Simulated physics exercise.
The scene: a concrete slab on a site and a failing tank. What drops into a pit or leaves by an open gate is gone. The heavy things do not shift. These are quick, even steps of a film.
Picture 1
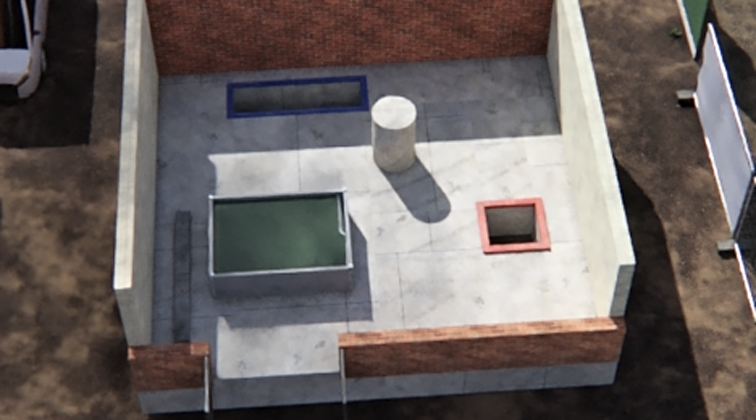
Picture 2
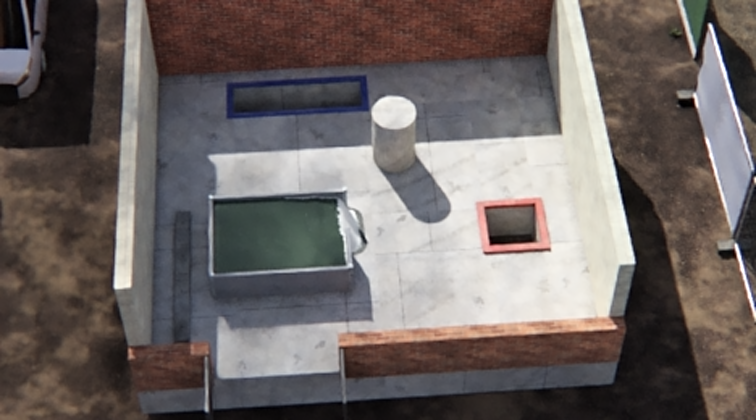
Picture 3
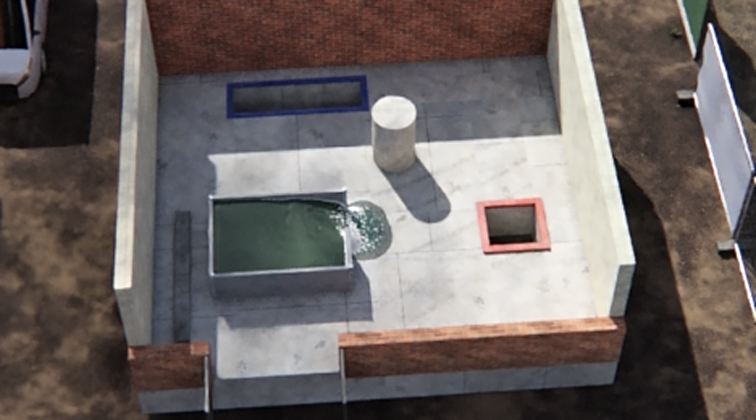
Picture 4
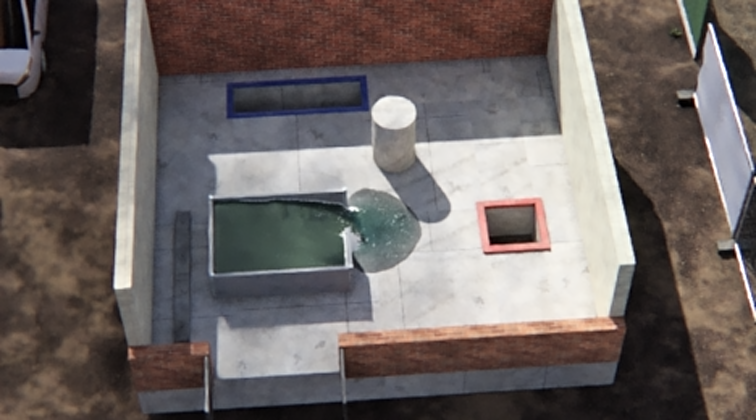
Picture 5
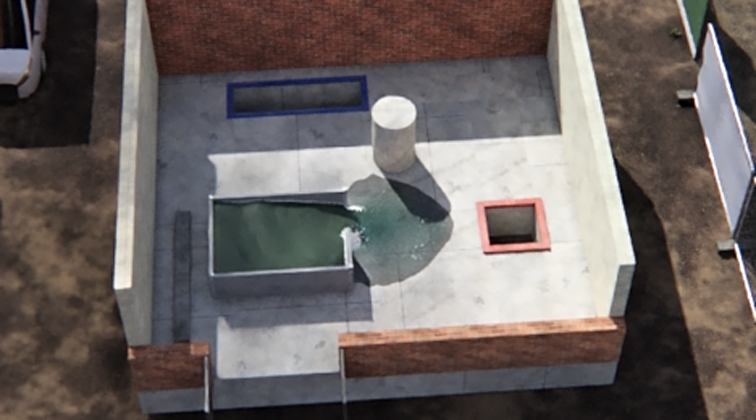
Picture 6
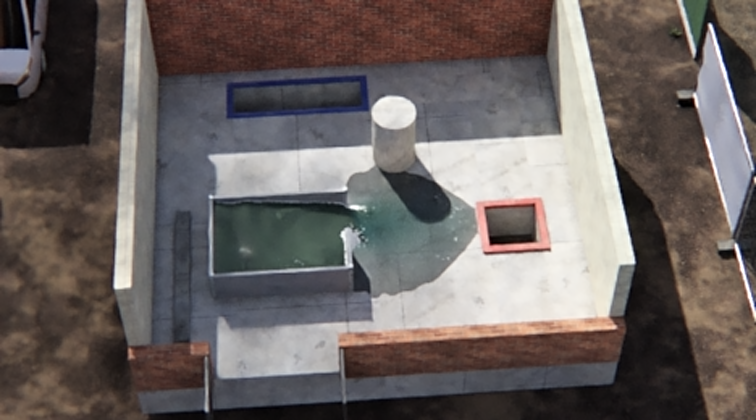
In the video, a rectangular tank of green water on a walled concrete slab bursts open at its right side, and water pours out, spreading rightward across the floor past the base of a pale cylinder to a red-framed pit.
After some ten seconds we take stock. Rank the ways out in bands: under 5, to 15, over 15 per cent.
The gate takes less than 5 %; the red pit takes more than 15 %; the blue pit takes between 5 and 15 %.
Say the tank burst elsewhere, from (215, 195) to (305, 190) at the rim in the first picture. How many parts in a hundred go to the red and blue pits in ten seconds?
In per cent: Red 0, blue 70.
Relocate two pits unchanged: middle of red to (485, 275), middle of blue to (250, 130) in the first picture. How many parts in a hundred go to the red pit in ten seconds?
Roughly, in per cent: Red 8.
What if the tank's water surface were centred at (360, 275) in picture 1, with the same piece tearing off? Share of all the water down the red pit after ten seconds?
Parts in a hundred: Red 25.
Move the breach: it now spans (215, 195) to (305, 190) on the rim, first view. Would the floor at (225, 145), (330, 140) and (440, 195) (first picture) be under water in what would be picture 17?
In that order: Awash, under water, not flooded.
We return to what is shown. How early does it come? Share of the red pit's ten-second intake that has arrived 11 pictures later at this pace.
Near 35 in a hundred.
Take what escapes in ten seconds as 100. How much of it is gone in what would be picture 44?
Roughly 65 per cent.
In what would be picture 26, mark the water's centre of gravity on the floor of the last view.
I would point to (380, 228).
A moment on, water covers 20 % of the floor; the gate 0 %, the red pit 2 %, the blue pit 0 %.
Next, water covers 30 % of the floor; the gate 0 %, the red pit 6 %, the blue pit 0 %.
Then, water covers 40 % of the floor; the gate 0 %, the red pit 10 %, the blue pit 0 %.
Later, water covers 50 % of the floor; the gate 0 %, the red pit 15 %, the blue pit 1 %.
In the end, water covers 70 % of the floor; the gate 0 %, the red pit 17 %, the blue pit 7 %.
